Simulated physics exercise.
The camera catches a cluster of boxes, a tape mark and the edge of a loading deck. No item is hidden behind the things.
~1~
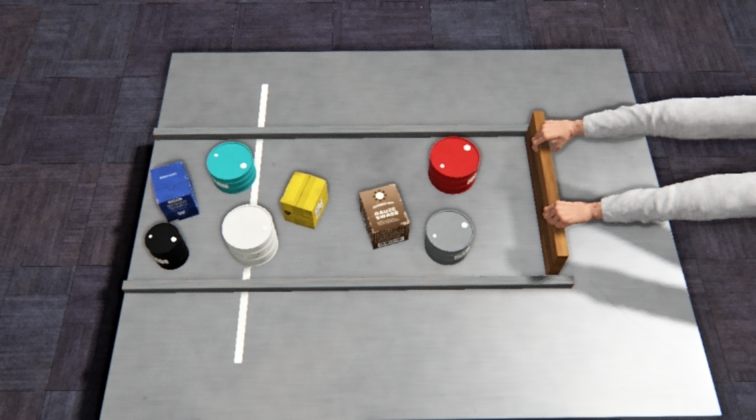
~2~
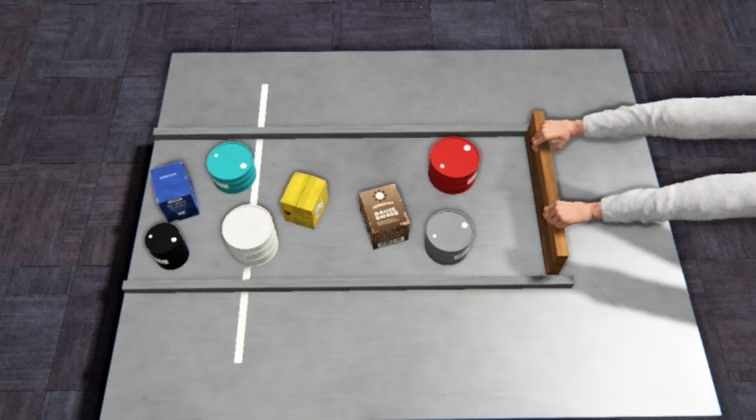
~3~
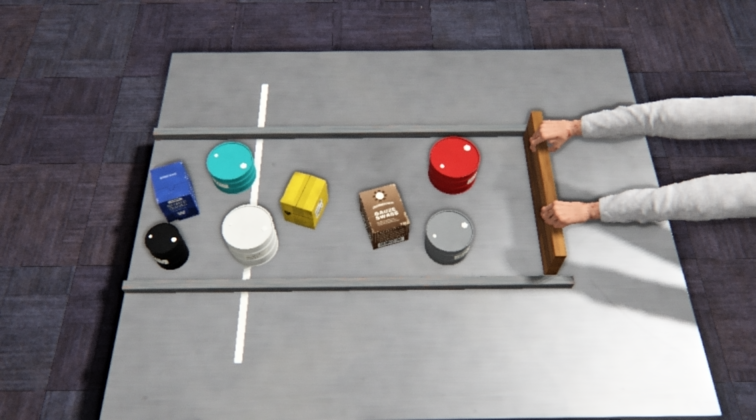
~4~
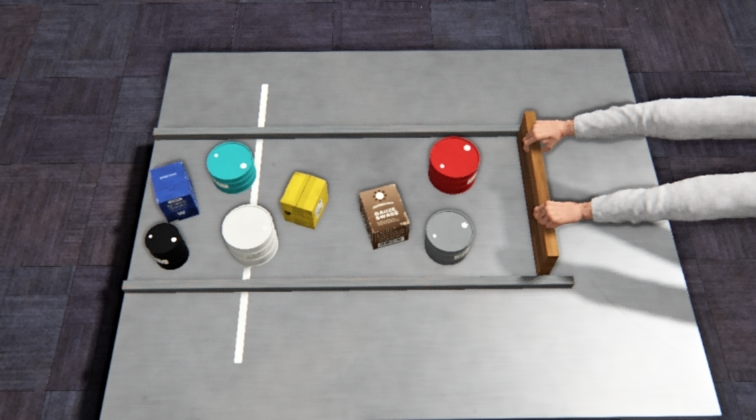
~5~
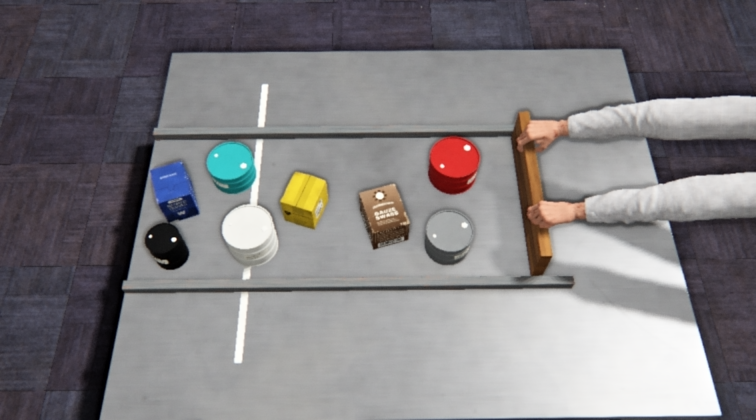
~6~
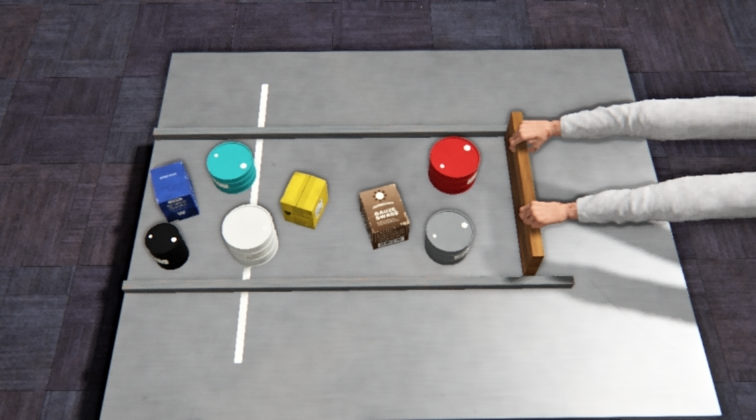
On a grey deck, two hands slide a wooden plank slightly left toward motionless boxes and canisters.
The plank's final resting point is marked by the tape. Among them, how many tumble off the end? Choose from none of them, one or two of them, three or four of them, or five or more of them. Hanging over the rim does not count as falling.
None of them do.
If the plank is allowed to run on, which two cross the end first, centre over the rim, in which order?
The black canister first, the blue box second.
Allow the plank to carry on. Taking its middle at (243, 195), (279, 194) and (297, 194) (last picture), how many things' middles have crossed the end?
First 1, next 0, last 0.
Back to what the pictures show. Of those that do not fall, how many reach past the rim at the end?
2, I think.
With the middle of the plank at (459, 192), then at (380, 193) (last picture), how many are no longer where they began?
That makes 2 at the first spot and 4 at the second.
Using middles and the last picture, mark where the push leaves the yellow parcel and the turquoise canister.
The first one ends at (193, 187), the second at (188, 157).
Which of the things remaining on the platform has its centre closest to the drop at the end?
That one's the black canister.
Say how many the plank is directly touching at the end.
Number in contact with it: 3.
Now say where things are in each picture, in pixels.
The first picture shows blue box (175, 193); black canister (168, 247); turquoise canister (232, 168); plank (545, 192); tape (253, 207).
The second picture shows black canister (168, 247); grey canister (448, 238).
The third picture shows turquoise canister (232, 168); yellow parcel (305, 201).
The fourth picture shows blue box (175, 193); plank (536, 192).
The fifth picture shows black canister (168, 247); white canister (251, 236).
The sixth picture shows blue box (175, 193); black canister (168, 247); turquoise canister (232, 168); plank (522, 192); tape (253, 207).
Soon after, none off yet; blue box at rest near (175, 193); black canister at rest near (168, 247); turquoise canister at rest near (232, 168).
At rest, the number that fall off is zero.
